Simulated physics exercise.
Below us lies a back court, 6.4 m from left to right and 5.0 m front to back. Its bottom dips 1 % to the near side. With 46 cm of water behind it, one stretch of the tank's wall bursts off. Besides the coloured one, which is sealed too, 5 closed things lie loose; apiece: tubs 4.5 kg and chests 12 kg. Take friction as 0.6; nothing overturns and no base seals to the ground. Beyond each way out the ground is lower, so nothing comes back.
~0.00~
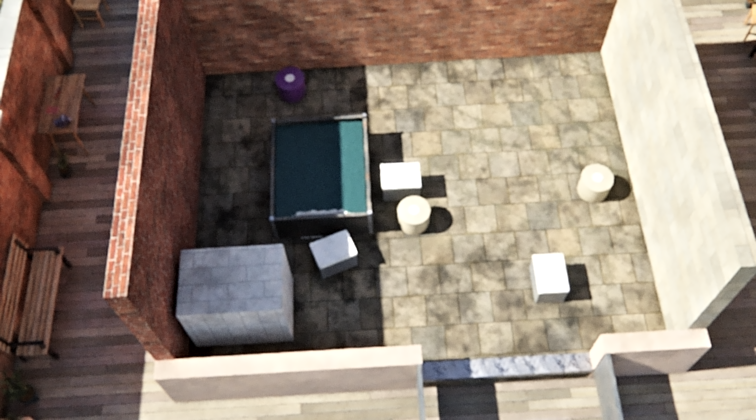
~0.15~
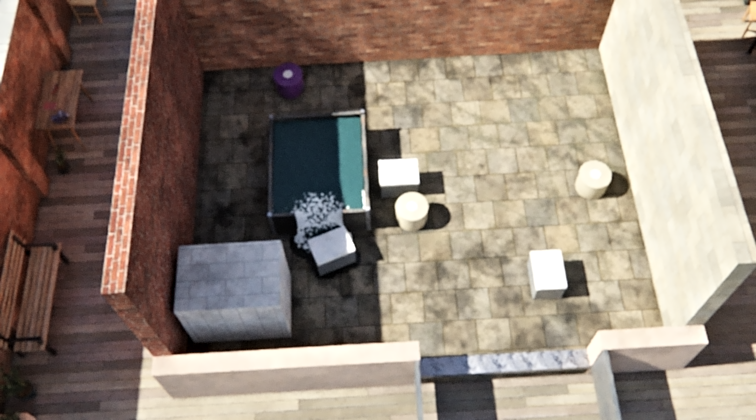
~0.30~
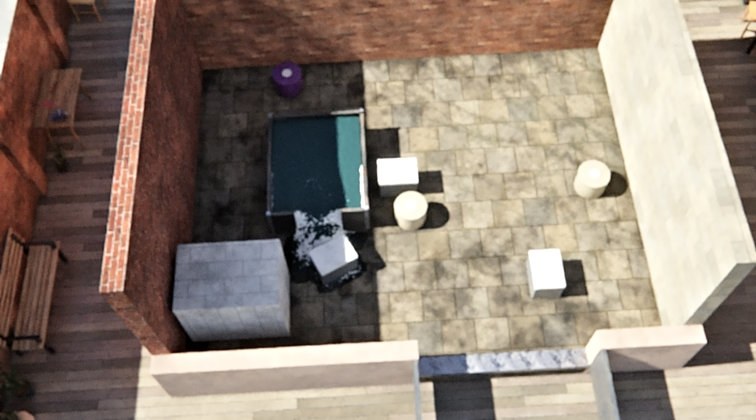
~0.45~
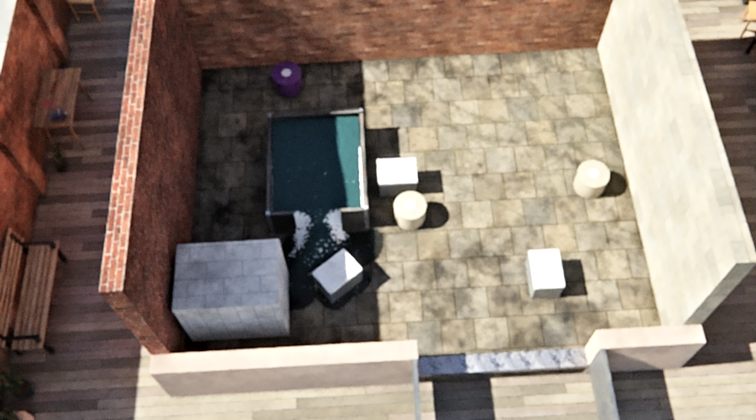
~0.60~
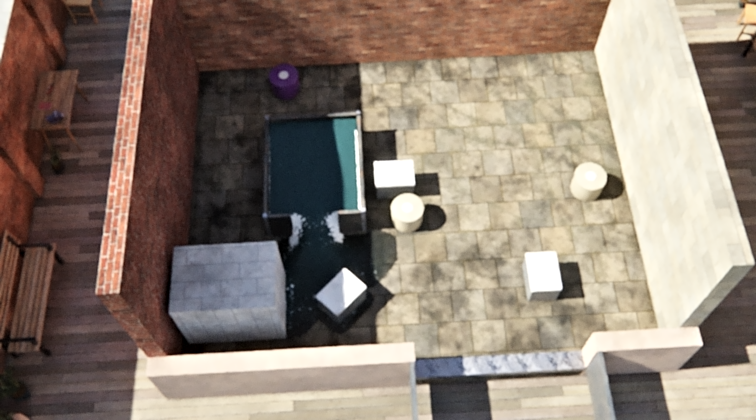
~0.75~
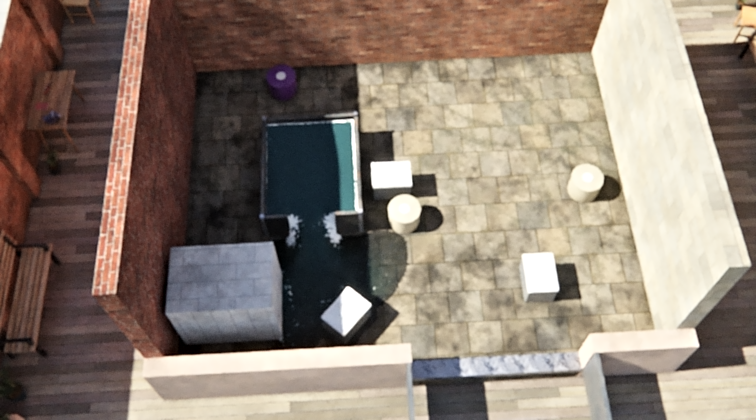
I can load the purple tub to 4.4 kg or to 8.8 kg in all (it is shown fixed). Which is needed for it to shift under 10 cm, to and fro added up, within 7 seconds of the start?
For it, the lower weight is enough.
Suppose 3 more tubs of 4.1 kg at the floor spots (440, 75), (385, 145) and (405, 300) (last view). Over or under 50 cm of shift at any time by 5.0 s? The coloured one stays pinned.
In turn: Under, less, over.
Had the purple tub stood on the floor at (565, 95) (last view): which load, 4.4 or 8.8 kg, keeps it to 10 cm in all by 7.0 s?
The smaller is enough.
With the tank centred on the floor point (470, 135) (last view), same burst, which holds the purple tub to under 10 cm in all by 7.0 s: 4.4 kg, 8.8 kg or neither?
In that case the lower weight is enough.
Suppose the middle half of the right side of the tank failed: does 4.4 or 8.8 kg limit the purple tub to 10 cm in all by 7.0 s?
In that case the lower weight is enough.
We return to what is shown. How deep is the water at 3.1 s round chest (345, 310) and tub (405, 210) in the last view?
About 4 and 0 cm.
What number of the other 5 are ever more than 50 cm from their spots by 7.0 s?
I count 1.
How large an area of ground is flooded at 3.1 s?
Roughly 11.5 m2.
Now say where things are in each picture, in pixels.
In the first frame, the purple tub at (290, 78) rests on the ground; water covers 2.0 m2; 0 of 6 have shifted.
In the second frame, the purple tub at (288, 74) rests on the ground; water covers 2.3 m2; 0 of 6 have shifted.
In the third frame, the purple tub at (287, 73), on the bottom; 2.6 m2 under water; 1 of 6 have shifted.
In the fourth frame, the purple tub at (286, 73) rests on the ground; water covers 3.1 m2; 1 of 6 have shifted.
In the fifth frame, the purple tub at (284, 75), on the bottom; water covers 3.8 m2; 1 of 6 have shifted.
In the sixth frame, the purple tub at (281, 76), on the bottom; 4.4 m2 under water; 1 of 6 have shifted.
After 1.4 s the purple tub would be 0 cm from its start with 4.4 kg and 0 cm from its start with 8.8 kg; 0 cm of water round it then.
After 3.1 s the purple tub would be 0 cm from its start with 4.4 kg and 0 cm from its start with 8.8 kg; 0 cm of water round it then.
After 4.9 s the purple tub would be 0 cm from its start with 4.4 kg and 0 cm from its start with 8.8 kg; 0 cm of water round it then.
After 7.0 s the purple tub would be 0 cm from its start with 4.4 kg and 0 cm from its start with 8.8 kg; 1 cm of water round it then.
